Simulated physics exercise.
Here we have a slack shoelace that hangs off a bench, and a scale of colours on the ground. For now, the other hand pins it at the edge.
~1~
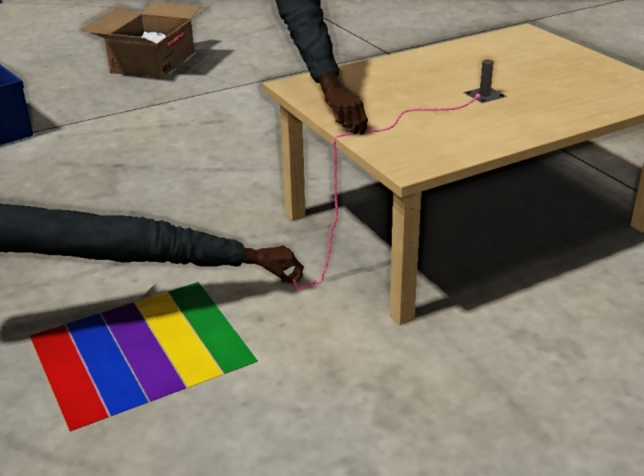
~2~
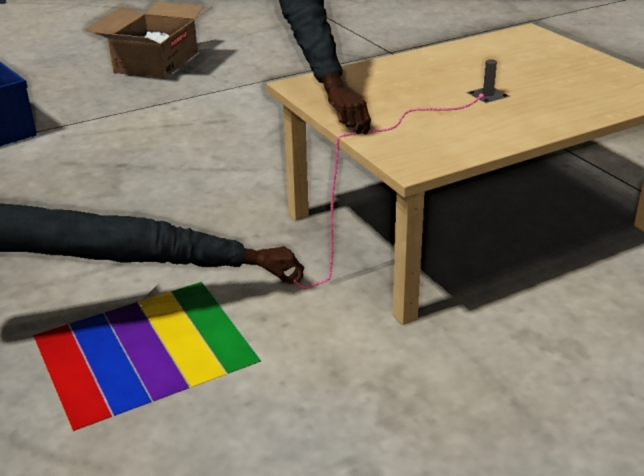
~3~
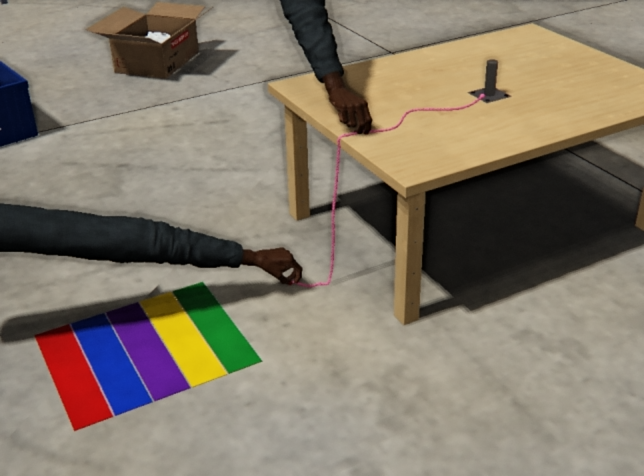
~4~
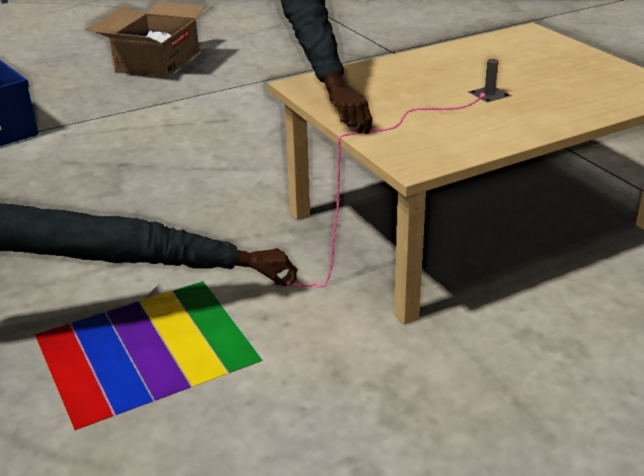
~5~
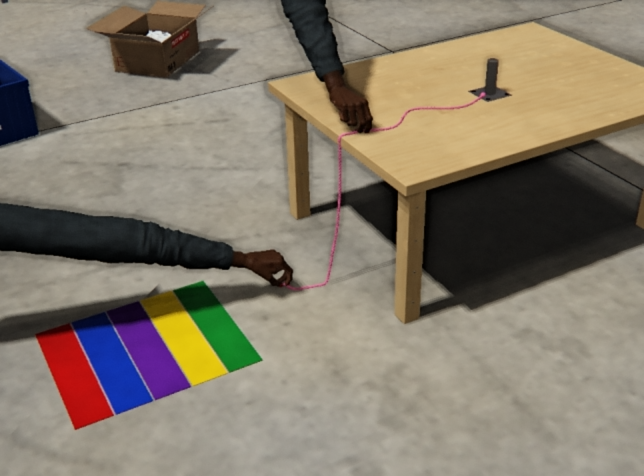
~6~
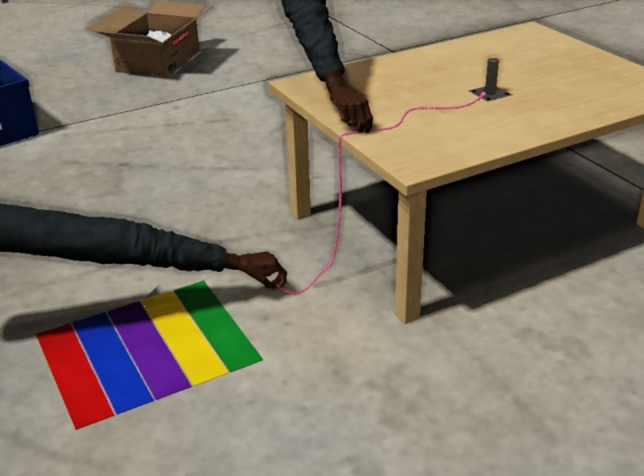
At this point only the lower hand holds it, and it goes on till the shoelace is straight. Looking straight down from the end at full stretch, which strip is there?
The yellow strip is there.
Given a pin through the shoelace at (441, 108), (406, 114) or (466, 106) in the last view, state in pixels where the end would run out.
Estimated spots in sequence: (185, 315), (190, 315), (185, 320).
Soon after, end near (247, 296); short of the strips.
After that, end near (205, 310); over green.
At the stop, end near (179, 319); over yellow. It halts on the yellow strip.
